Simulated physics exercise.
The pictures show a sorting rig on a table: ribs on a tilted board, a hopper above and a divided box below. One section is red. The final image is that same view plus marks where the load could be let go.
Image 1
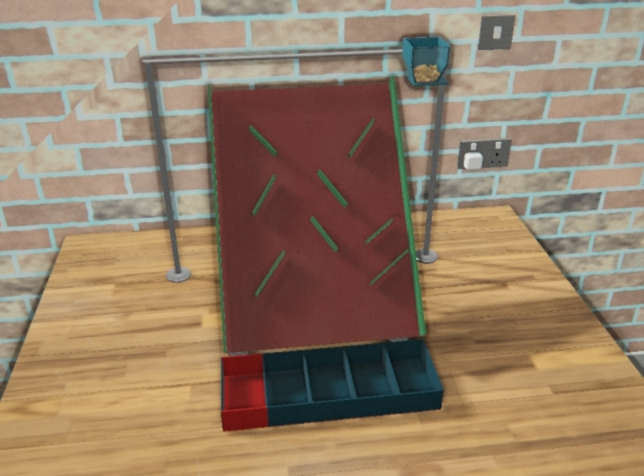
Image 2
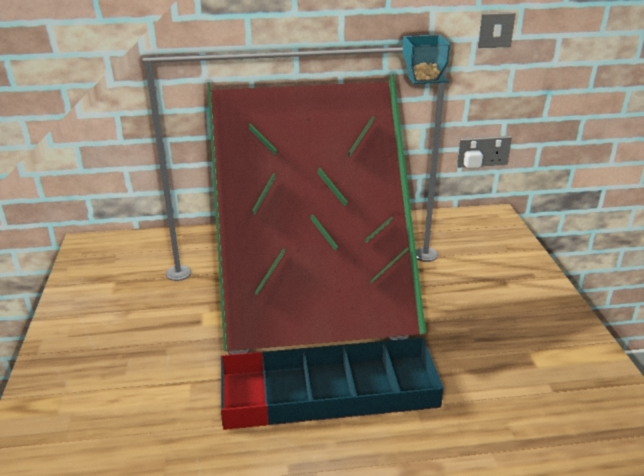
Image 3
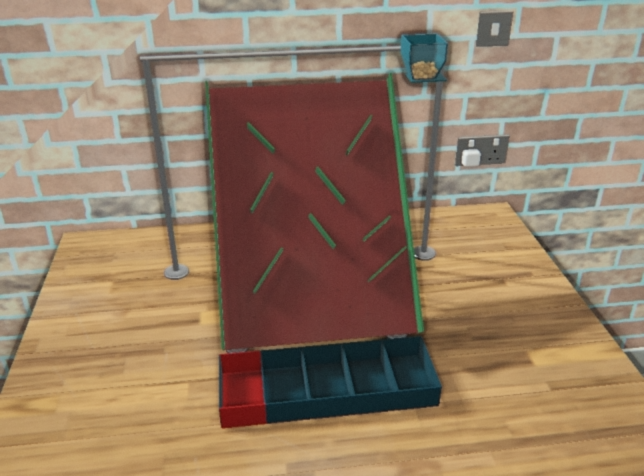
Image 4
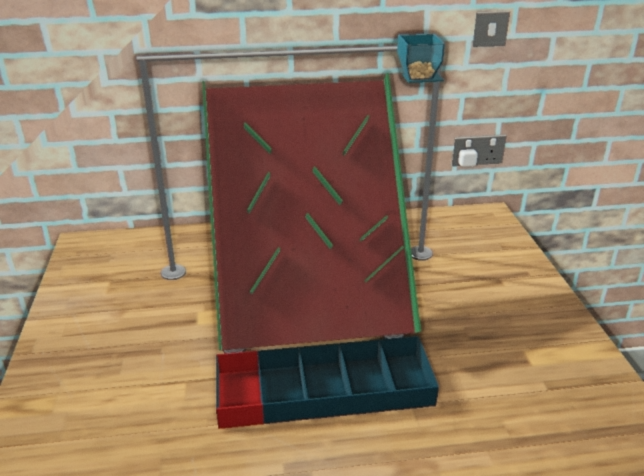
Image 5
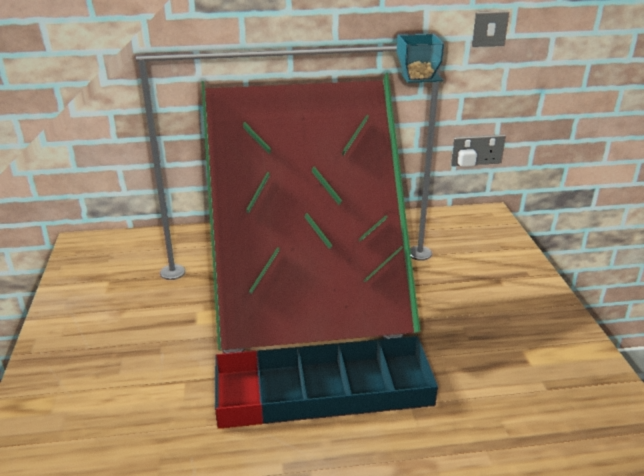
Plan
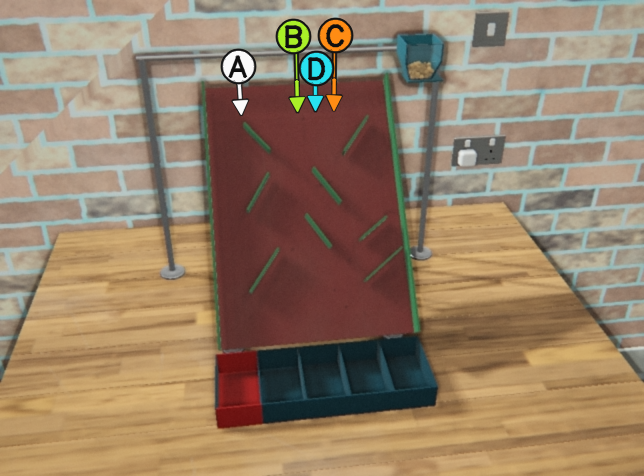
Nothing moves except the view, which drifts slightly around a ribbed red board and divided box.
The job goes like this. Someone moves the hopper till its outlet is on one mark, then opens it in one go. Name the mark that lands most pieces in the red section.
I would pick mark A.
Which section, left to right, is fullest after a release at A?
The first.
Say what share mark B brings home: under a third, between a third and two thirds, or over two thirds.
It is under a third.
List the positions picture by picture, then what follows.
The first picture shows hopper near (424, 71), dried chickpeas, door shut.
The second picture shows ribs (250, 124) to (276, 150), (350, 152) to (374, 117), (253, 211) to (274, 174).
The third picture shows ribs (317, 167) to (345, 201), (310, 213) to (335, 246), (365, 238) to (390, 216).
The fourth picture shows ribs (251, 292) to (279, 248), (367, 280) to (403, 247).
The fifth picture shows red section near (239, 415), number 1 of 5 from the left.
On the marked copy, mark A meets the board at (241, 109); mark B meets the board at (297, 106); mark C meets the board at (333, 104); mark D meets the board at (315, 105).
For mark A, close to two thirds in the red section, close to a third in other sections.
For mark B, a small share in the red section, all but a few in other sections, only a few outside the box.
For mark C, only a few in the red section, all but a few in other sections.
For mark D, only a few in the red section, all but a few in other sections, a small share outside the box.
